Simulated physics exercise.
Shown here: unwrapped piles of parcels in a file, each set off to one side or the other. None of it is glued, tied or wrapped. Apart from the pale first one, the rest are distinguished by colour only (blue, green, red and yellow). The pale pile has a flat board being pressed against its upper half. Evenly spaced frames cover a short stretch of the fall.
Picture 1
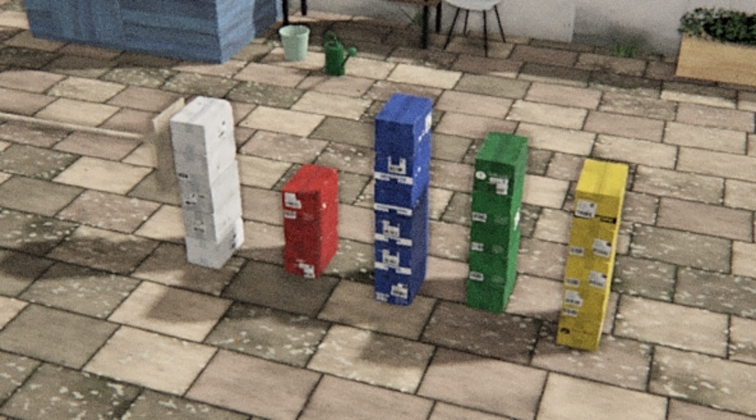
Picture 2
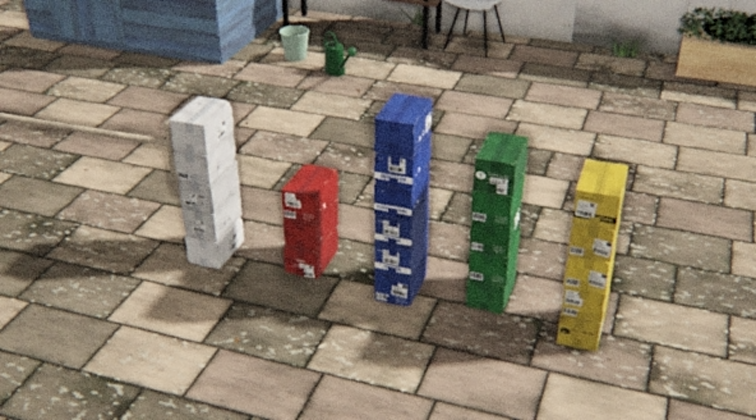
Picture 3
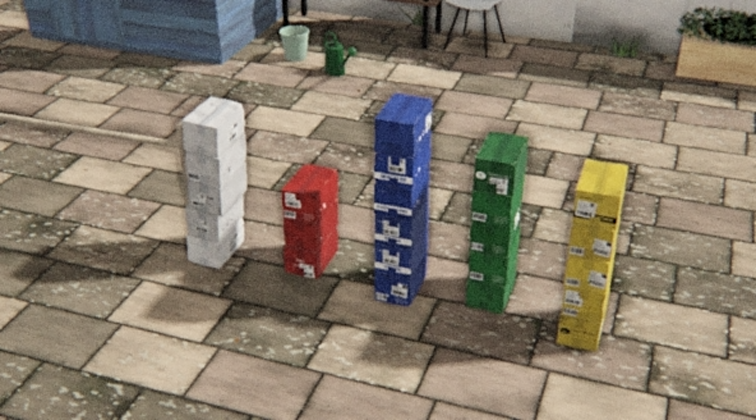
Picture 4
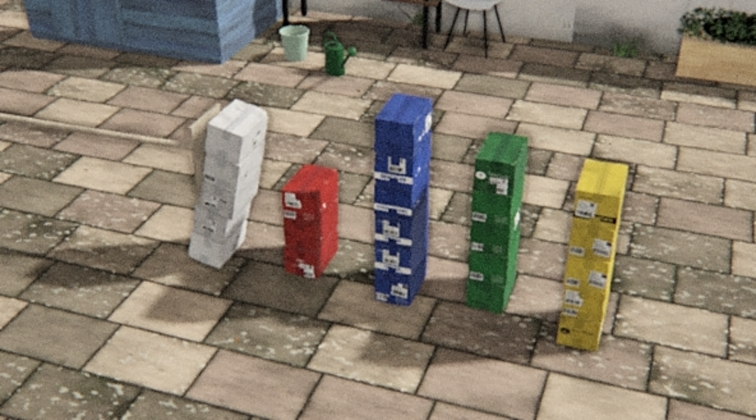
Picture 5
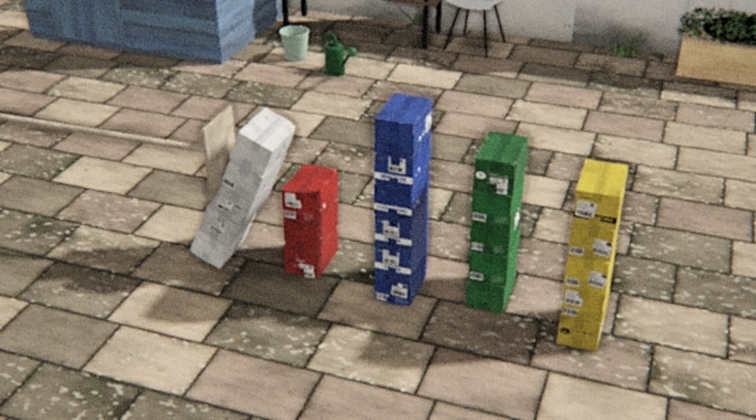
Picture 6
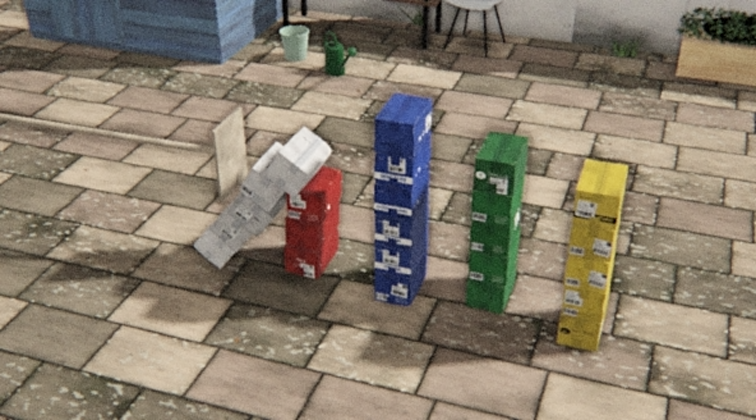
White stack of parcels tilting right as a flat board pushes it, leaning onto the shorter red stack and nudging it slightly.
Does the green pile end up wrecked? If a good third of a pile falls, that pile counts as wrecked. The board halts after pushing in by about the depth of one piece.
Yes.
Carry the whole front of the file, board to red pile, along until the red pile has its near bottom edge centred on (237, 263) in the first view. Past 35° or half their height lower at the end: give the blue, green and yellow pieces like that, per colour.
Colour by colour, blue 0, green 0, yellow 0.
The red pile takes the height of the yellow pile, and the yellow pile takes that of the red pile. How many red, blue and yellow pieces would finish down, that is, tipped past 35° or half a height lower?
By colour, the number down is red 5, blue 6 and yellow 3.
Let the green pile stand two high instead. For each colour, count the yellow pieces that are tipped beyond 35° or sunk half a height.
I count yellow 5.
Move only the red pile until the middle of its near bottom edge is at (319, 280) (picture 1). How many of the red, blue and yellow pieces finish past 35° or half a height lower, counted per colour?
The counts are red 2, blue 6, yellow 5.
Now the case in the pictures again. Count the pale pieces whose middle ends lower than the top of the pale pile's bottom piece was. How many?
2.
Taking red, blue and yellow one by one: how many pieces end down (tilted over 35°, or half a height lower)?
Per-colour tally: Red = 3; blue = 5; yellow = 5.
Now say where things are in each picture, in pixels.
In the first frame (each place is the centre of the face we see best), board (156, 147) not yet touching; top green parcel (494, 178); top red parcel (310, 179); the others all in place.
The second frame shows board (169, 150) not yet touching; top green parcel (494, 178).
The third frame shows board (181, 152) pushing, top of the pale pile leaning barely; top green parcel (494, 178); the others all in place.
The fourth frame shows board (193, 154) pushing, top of the pale pile leaning a little; top green parcel (494, 178); the others all in place.
The fifth frame shows board (206, 156) pushing, top of the pale pile leaning clearly; top green parcel (494, 178); the others all in place.
The sixth frame shows board (216, 158) stopped, top of the pale pile leaning well over; top green parcel (494, 178); top red parcel (315, 179) moved a little; one has shifted.
Just after the last frame, 5 of the pale pile down; none of the 5 green parcels down (3 of 19 in all colours); top green parcel unmoved; top blue parcel tilted clearly.
A moment on, 5 of the pale pile down; 5 of the 5 green parcels down (14 of 19 in all colours); top green parcel tilted clearly, about its own height lower; top red parcel tilted steeply, about its own height lower.
When it is over, 5 of the pale pile down; 5 of the 5 green parcels down (18 of 19 in all colours); top green parcel on its side; top blue parcel on its side. In pixels of the last frame, middles, top blue parcel near (614, 279).
